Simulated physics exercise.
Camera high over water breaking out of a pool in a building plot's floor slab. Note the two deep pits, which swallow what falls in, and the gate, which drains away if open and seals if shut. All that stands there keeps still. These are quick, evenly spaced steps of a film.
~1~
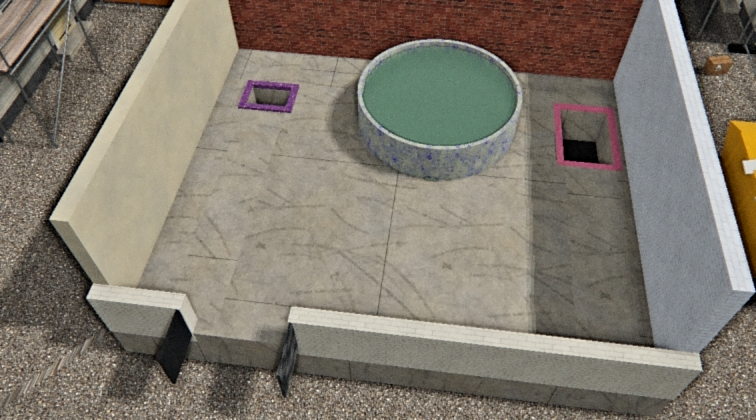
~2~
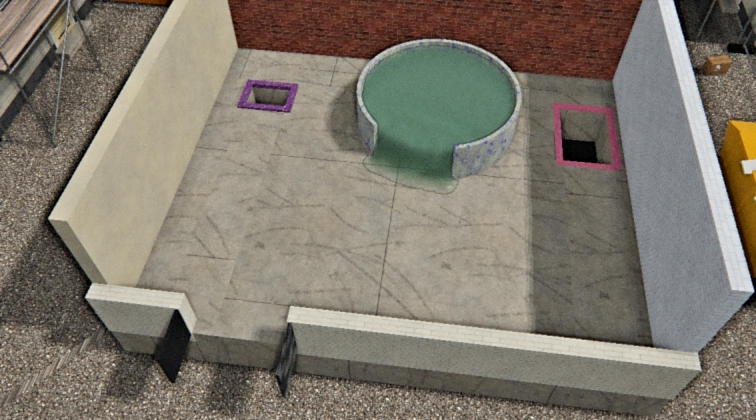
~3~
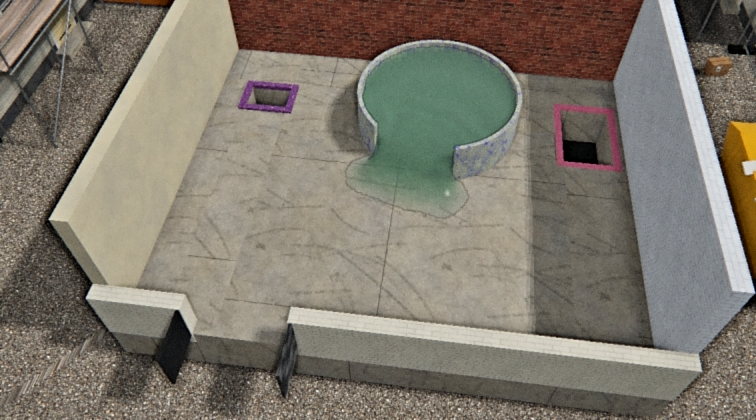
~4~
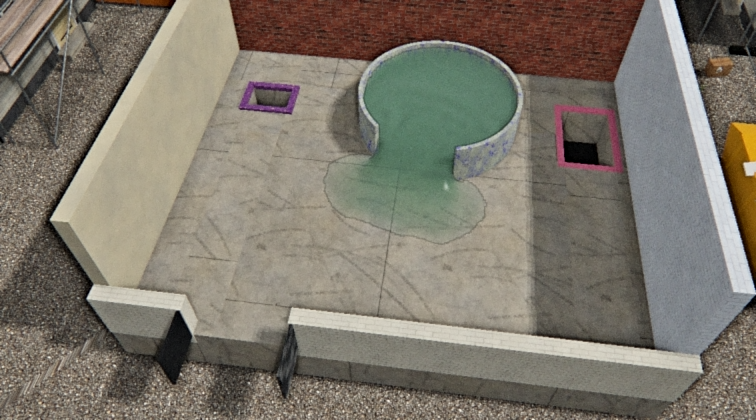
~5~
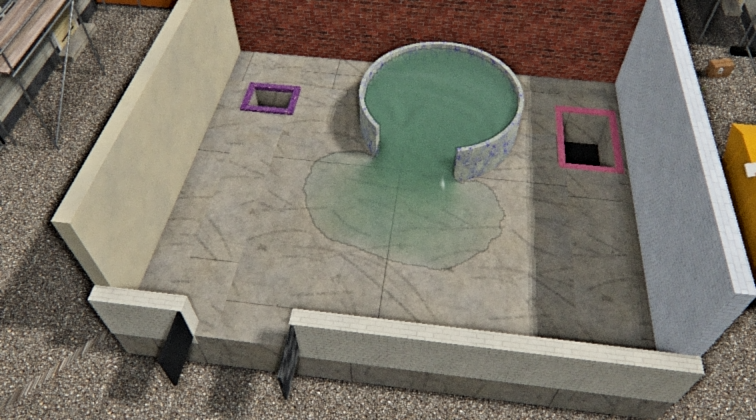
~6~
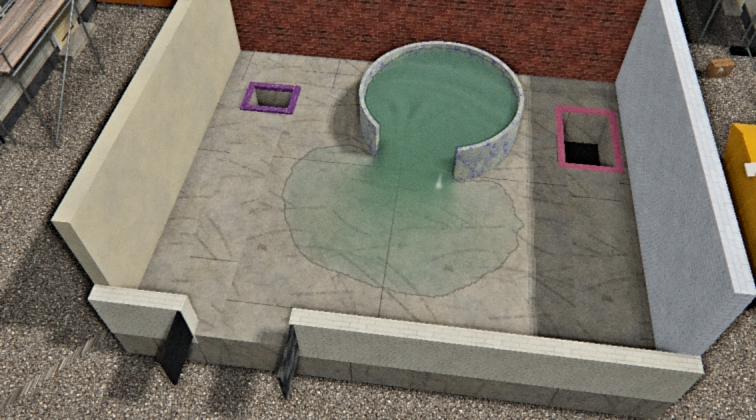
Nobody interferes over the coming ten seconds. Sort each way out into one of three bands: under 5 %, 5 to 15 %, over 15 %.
Sorted: Gate - over 15 %; purple pit - under 5 %; pink pit - 5 to 15 %.
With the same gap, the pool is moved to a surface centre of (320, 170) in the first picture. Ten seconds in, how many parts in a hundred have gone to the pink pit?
I'd put the pink pit near 2 per cent of the whole.
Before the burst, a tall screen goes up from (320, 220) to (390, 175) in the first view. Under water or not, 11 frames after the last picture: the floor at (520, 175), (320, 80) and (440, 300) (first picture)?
Taken in turn, the three points are unsoaked, unsoaked and soaked.
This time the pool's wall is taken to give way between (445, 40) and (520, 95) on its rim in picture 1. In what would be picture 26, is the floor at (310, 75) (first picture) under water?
It would be soaked.
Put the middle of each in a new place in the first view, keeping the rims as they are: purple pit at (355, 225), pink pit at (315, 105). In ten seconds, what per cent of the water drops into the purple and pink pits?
Purple 25%, pink 2%.
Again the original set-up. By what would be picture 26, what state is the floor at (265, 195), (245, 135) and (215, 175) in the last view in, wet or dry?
In that order, the three spots are soaked, high and dry and soaked.
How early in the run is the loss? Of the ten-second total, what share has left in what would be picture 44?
Near 55 in a hundred.
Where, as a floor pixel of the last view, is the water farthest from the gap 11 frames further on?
I'd say near (129, 311).
A moment on, water covers 40 % of the floor; the gate 0 %, the purple pit 0 %, the pink pit 0 %.
Next, water covers 50 % of the floor; the gate 3 %, the purple pit 0 %, the pink pit 0 %.
Then, water covers 55 % of the floor; the gate 9 %, the purple pit 0 %, the pink pit 0 %.
Later, water covers 80 % of the floor; the gate 15 %, the purple pit 0 %, the pink pit 3 %.
In the end, water covers 100 % of the floor; the gate 22 %, the purple pit 2 %, the pink pit 9 %.
